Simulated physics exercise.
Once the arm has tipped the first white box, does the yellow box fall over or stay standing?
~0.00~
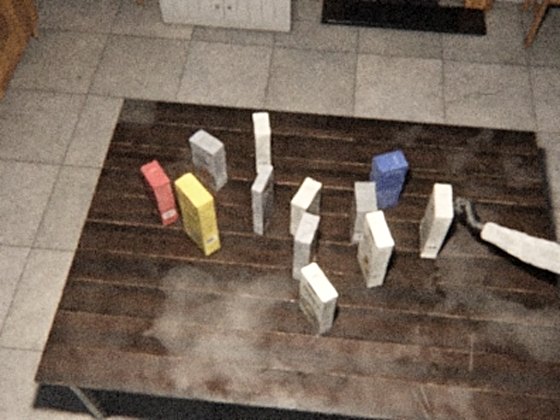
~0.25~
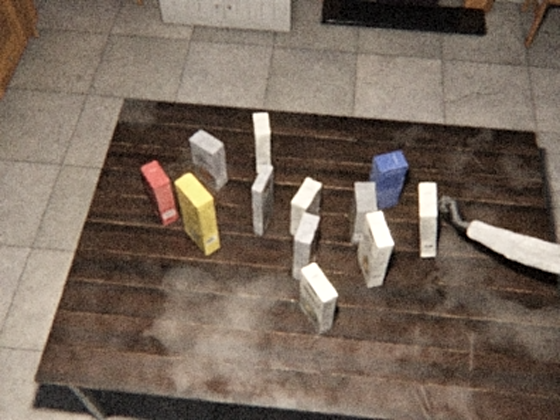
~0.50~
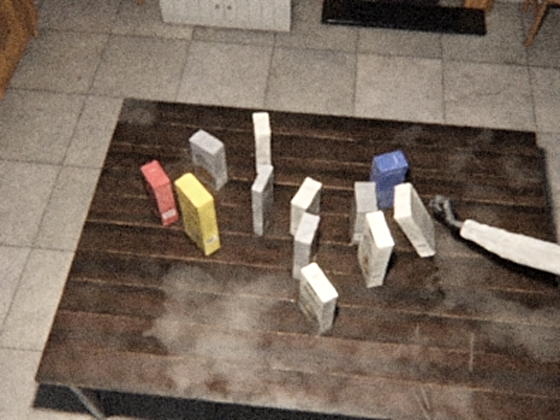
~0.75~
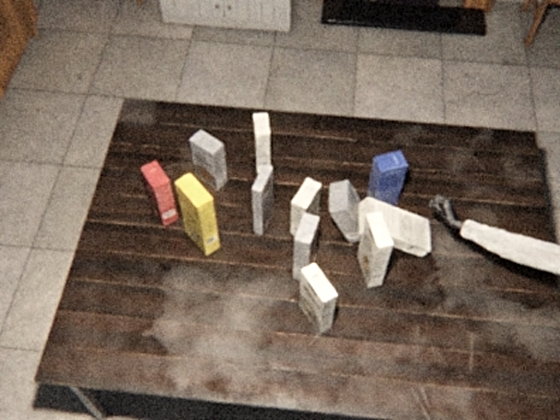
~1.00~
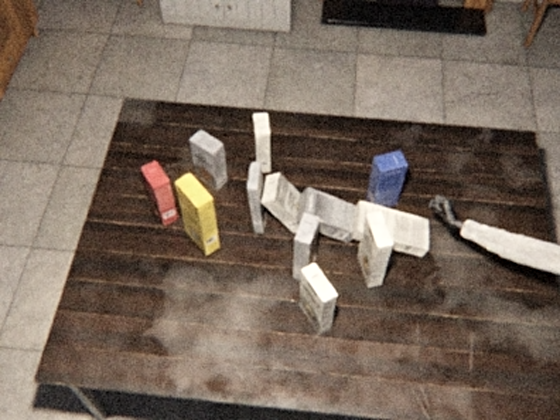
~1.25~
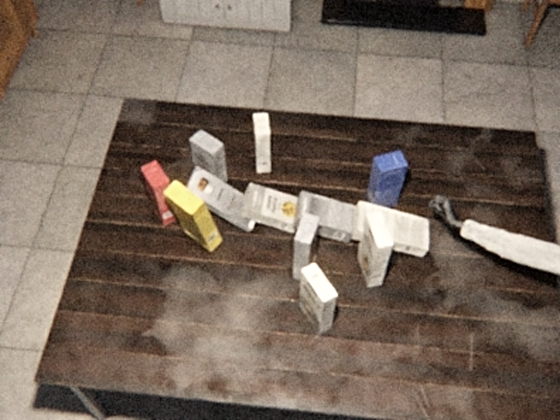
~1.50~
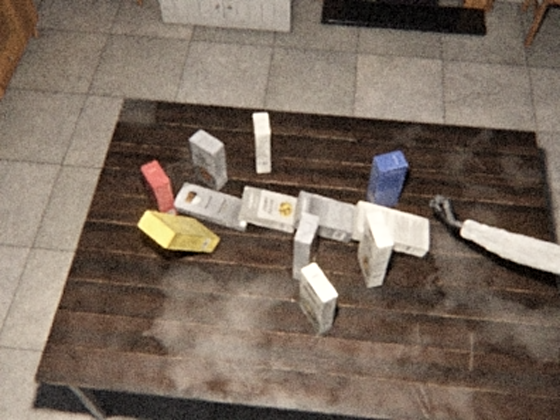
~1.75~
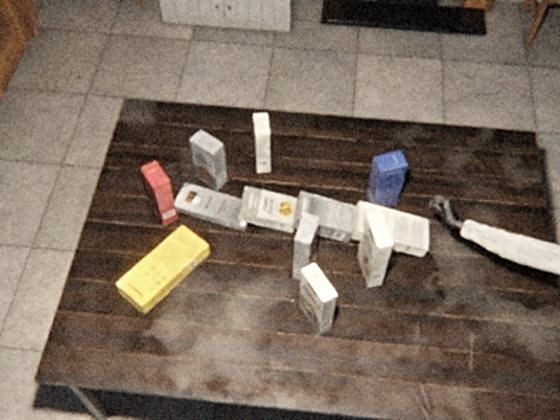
The yellow box falls over, toppling after the pale boxes and ending up flat on the table.
The footage shows cereal boxes standing on a dark wooden table as a dark-tipped arm at the right pushes a white one over to the left. Pale boxes topple leftward in turn until the yellow box falls and lies flat, while the red and blue boxes stay upright.
